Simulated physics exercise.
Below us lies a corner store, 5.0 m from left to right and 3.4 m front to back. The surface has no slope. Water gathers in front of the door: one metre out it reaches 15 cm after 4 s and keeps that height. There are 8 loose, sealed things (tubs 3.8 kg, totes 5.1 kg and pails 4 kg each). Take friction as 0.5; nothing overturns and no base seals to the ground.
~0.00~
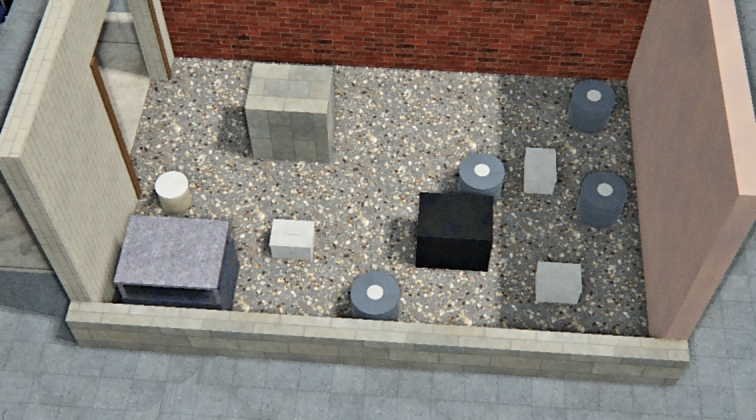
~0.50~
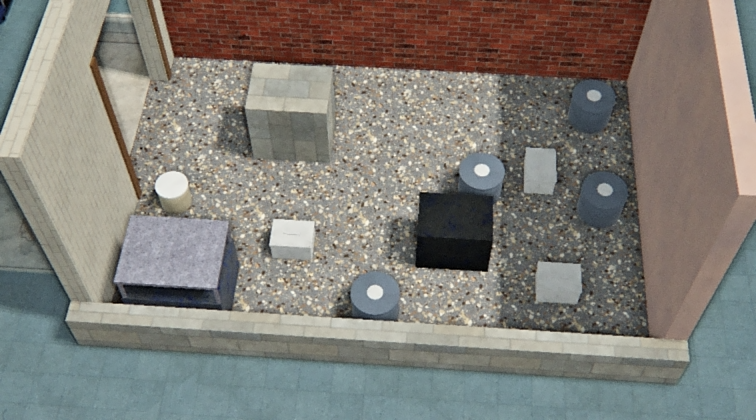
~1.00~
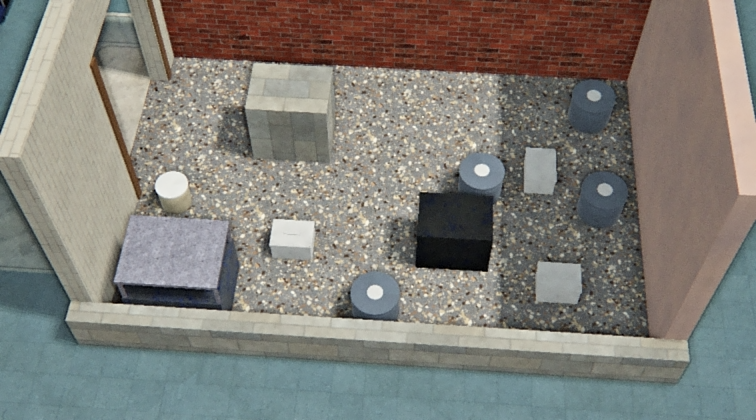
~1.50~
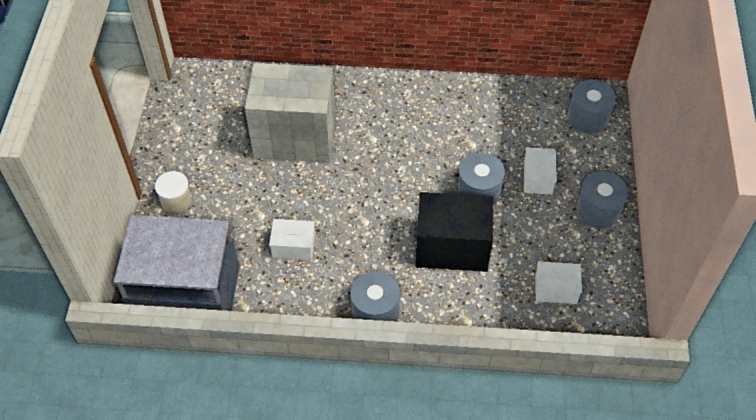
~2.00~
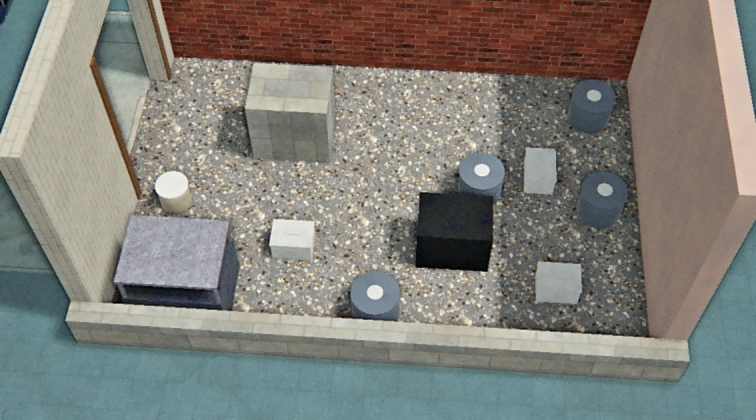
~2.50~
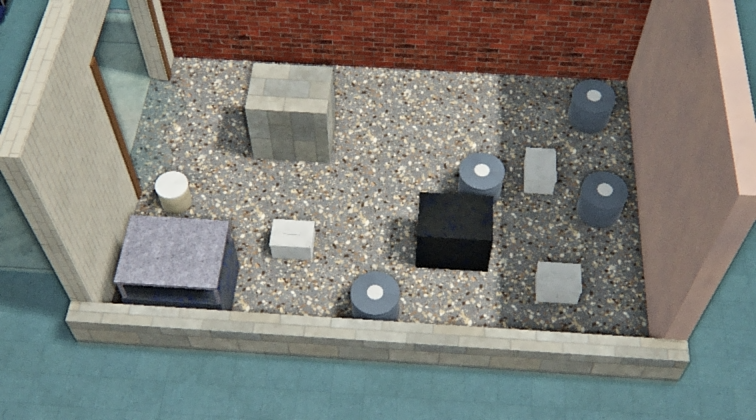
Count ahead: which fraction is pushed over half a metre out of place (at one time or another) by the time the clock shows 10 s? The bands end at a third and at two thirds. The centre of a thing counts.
Share: From one to two thirds.
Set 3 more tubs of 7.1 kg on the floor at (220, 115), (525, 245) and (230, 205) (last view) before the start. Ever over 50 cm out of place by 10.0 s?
In turn: Past it, under, past it.
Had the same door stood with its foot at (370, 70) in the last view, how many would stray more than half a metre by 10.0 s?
Then 3.
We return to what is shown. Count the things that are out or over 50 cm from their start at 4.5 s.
I count 0.
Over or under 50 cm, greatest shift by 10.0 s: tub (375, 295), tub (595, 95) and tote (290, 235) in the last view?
In turn: Past it, less, past it.
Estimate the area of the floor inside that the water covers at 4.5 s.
About 3.5 m2.
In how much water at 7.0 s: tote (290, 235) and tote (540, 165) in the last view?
Roughly 5 and 1 cm.
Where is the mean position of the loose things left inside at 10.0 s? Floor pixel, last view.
Near (520, 238).
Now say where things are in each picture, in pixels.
The first frame shows a tub at (375, 293) rests on the ground; a tote at (560, 277) rests on the ground; water covers 0.0 m2; 0 of 8 have shifted.
The second frame shows a tub at (375, 293), on the bottom; a tote at (560, 277) rests on the ground; 0.0 m2 under water; 0 of 8 have shifted.
The third frame shows a tub at (375, 293), on the bottom; a tote at (560, 277) rests on the ground; water covers 0.0 m2; 0 of 8 have shifted.
The fourth frame shows a tub at (375, 293) rests on the ground; a tote at (560, 277) rests on the ground; water covers 0.0 m2; 0 of 8 have shifted.
The fifth frame shows a tub at (375, 293), on the bottom; a tote at (560, 277) rests on the ground; water covers 0.0 m2; 0 of 8 have shifted.
The sixth frame shows a tub at (375, 293), on the bottom; a tote at (560, 277), on the bottom; 0.2 m2 under water; 0 of 8 have shifted.
After 3.5 s 0 of 8 are over 50 cm from their spots; 0 afloat.
After 4.5 s 0 of 8 are over 50 cm from their spots; 0 afloat.
After 7.0 s 1 of 8 are over 50 cm from their spots; 2 afloat.
After 10.0 s 3 of 8 are over 50 cm from their spots, and 3 have been at some point; 6 afloat.
